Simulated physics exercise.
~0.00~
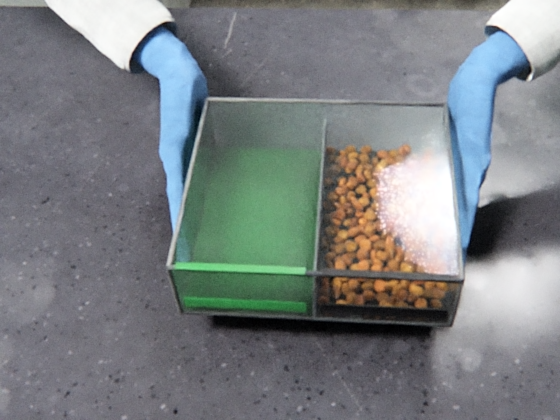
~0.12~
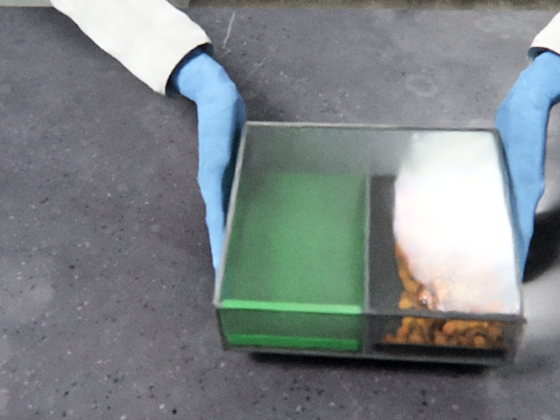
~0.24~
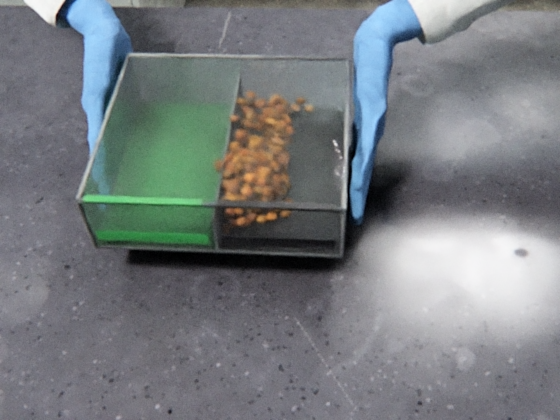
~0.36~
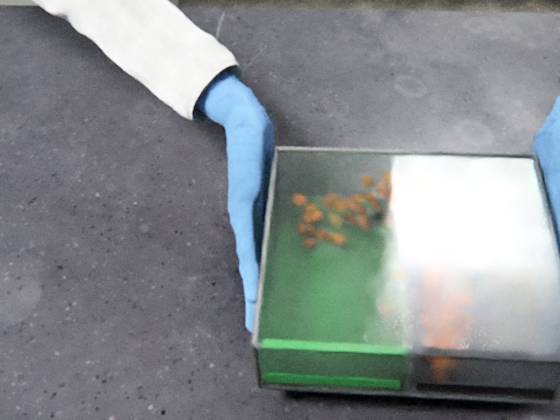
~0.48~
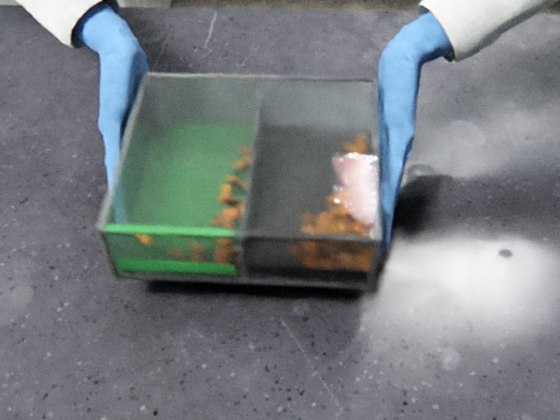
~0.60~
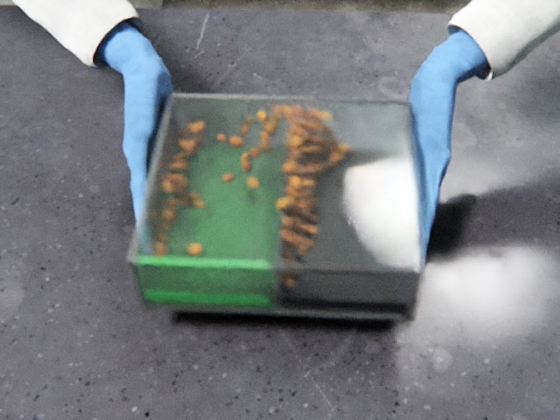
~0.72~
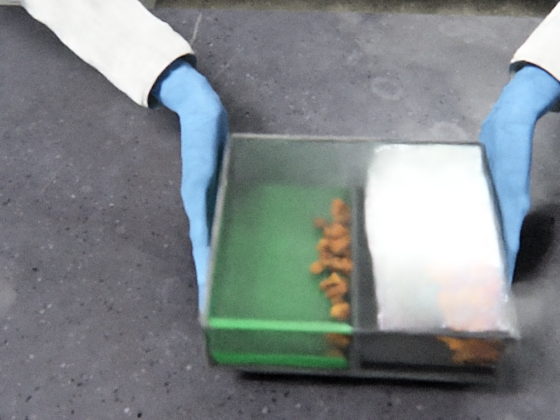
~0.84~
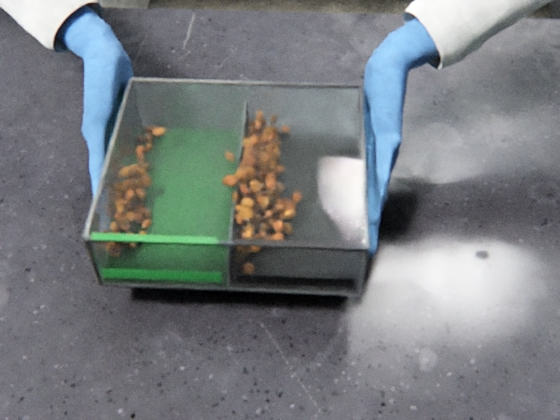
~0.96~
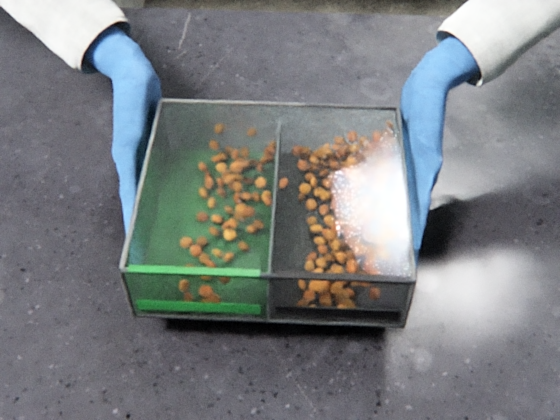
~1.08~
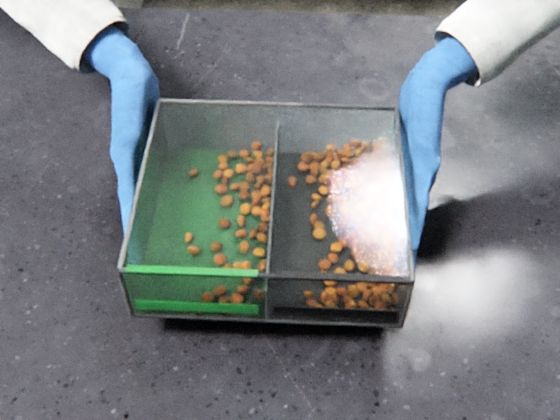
On a gray speckled table, gloved hands shake a divided box, spreading brown kibble into both compartments.
